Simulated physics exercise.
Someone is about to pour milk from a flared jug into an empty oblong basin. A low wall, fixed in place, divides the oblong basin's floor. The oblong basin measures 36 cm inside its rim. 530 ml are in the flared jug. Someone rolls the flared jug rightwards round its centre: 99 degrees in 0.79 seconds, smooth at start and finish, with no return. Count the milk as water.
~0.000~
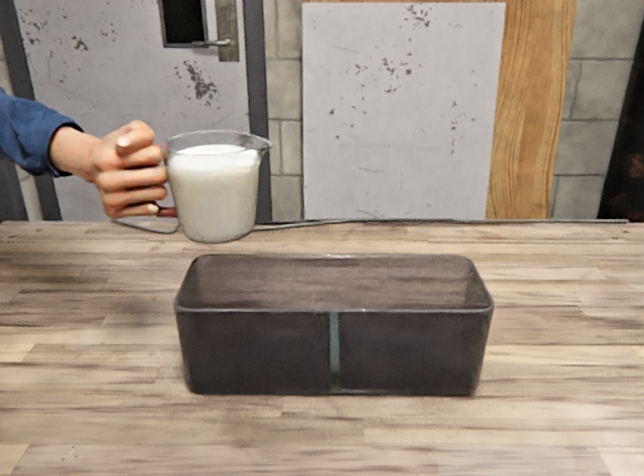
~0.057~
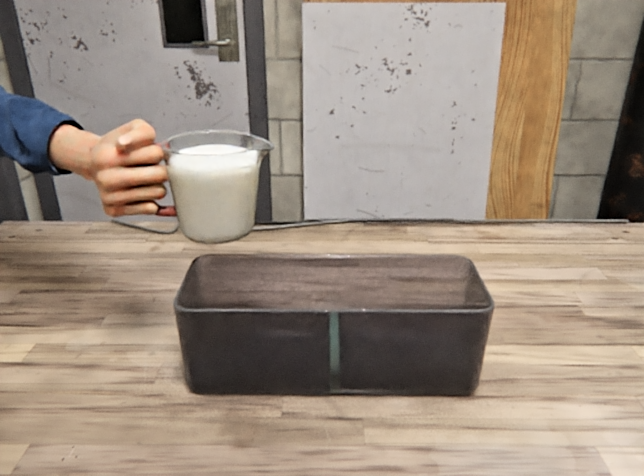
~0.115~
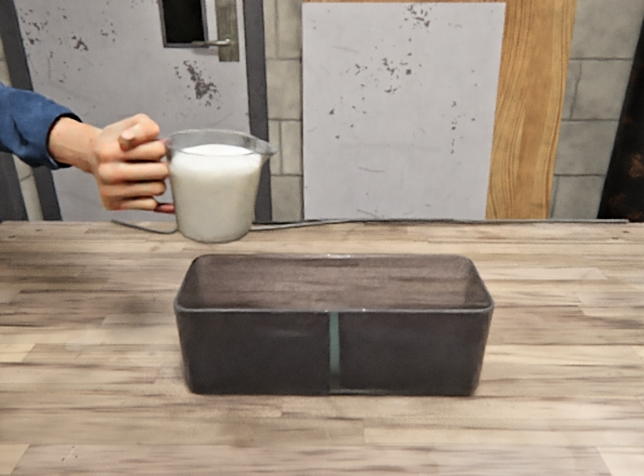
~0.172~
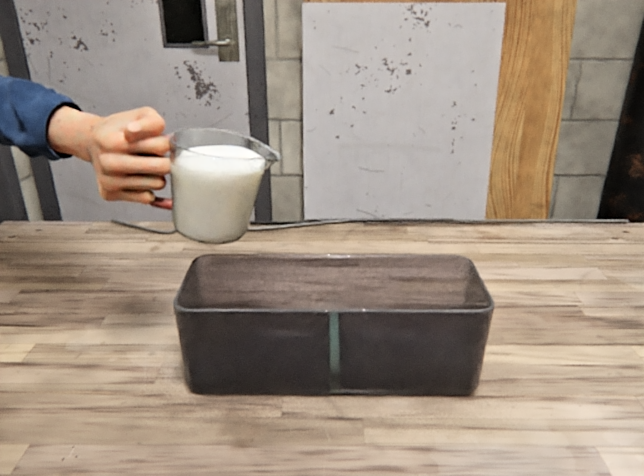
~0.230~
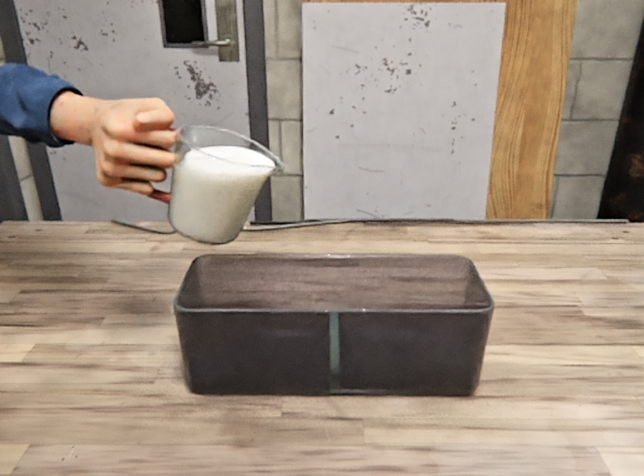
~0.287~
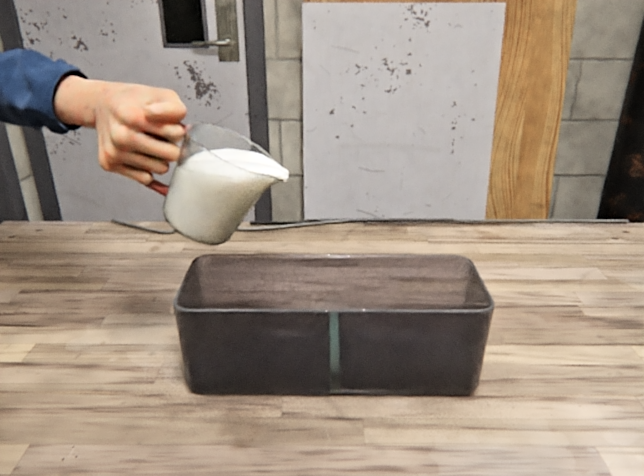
A hand tilts a clear jug of milk rightwards above an empty dark oblong basin.
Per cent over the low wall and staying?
40 per cent.
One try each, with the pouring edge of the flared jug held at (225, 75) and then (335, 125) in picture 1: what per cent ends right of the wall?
Roughly 10 per cent the first time and 85 per cent the second.
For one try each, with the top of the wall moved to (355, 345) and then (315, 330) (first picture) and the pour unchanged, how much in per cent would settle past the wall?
Around 10 and 70 percent, in that order.
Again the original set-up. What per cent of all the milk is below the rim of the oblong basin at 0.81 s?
About 76 per cent.
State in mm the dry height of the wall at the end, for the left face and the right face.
Measured: Left around 16 mm, right around 20 mm.
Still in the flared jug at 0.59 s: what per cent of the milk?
Roughly 56 %.
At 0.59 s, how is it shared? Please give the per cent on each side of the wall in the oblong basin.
8 per cent left and 14 right, roughly.
By 0.59 s the tilt is 84° and 56 per cent is still to pour, 8 is left of the wall and 14 right of it.
By 0.81 s the tilt is 99° and 13 per cent is still to pour, 41 is left of the wall and 36 right of it.
By 1.04 s the tilt is 99° and 1 per cent is still to pour, 58 is left of the wall and 38 right of it.
By 1.29 s the tilt is 99° and 0 per cent is still to pour, 59 is left of the wall and 40 right of it.
At rest 59 per cent lies left of the wall, 40 right of it and 1 outside.
